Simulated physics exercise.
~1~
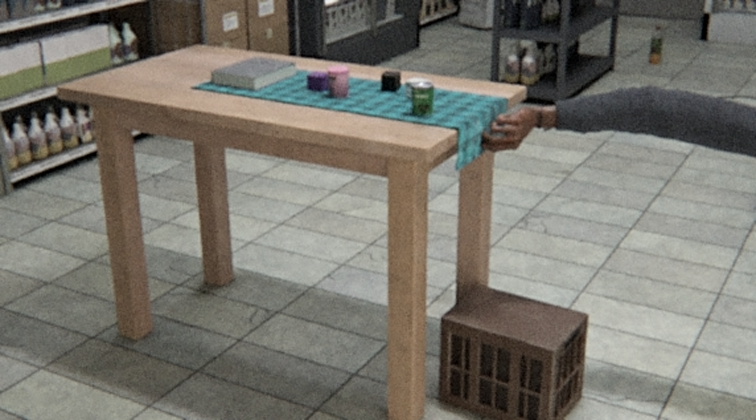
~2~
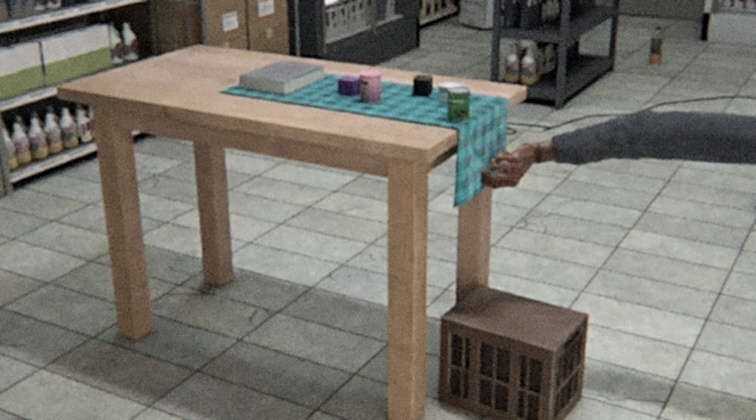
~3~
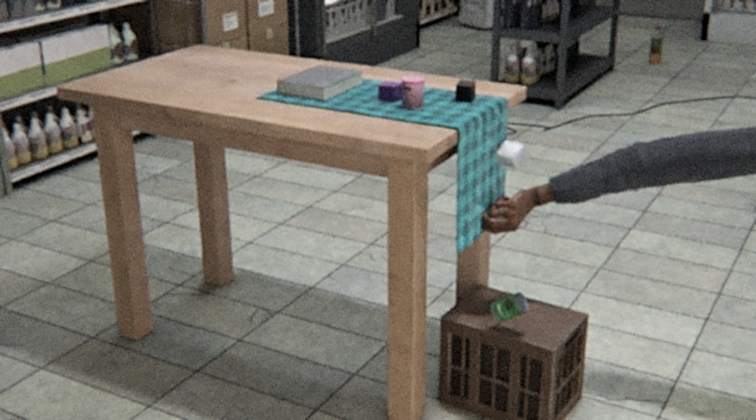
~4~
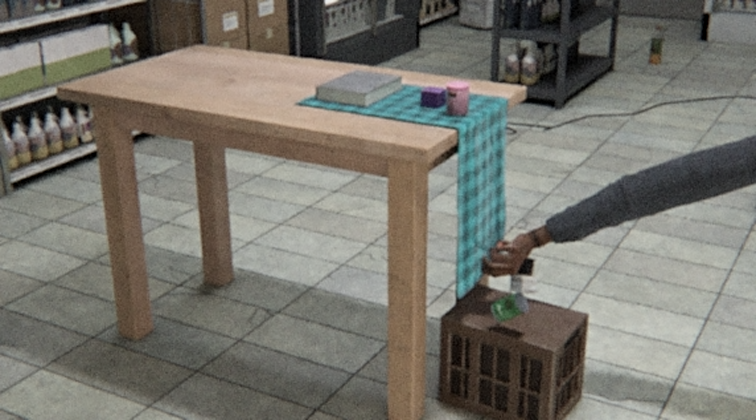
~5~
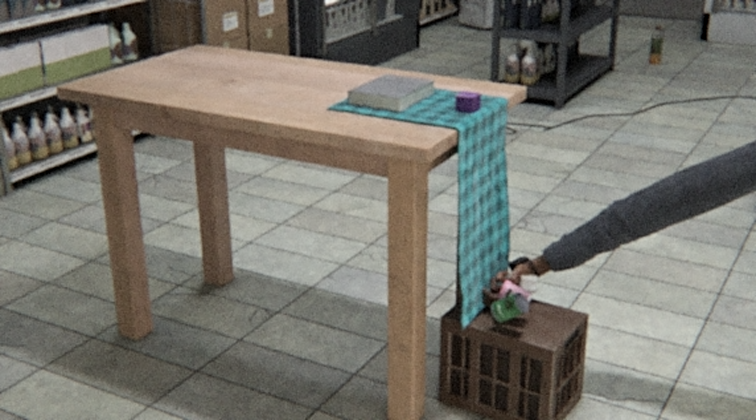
A hand pulling a turquoise runner down off a table end, spilling cans and cubes onto a crate, book and purple cube remaining.
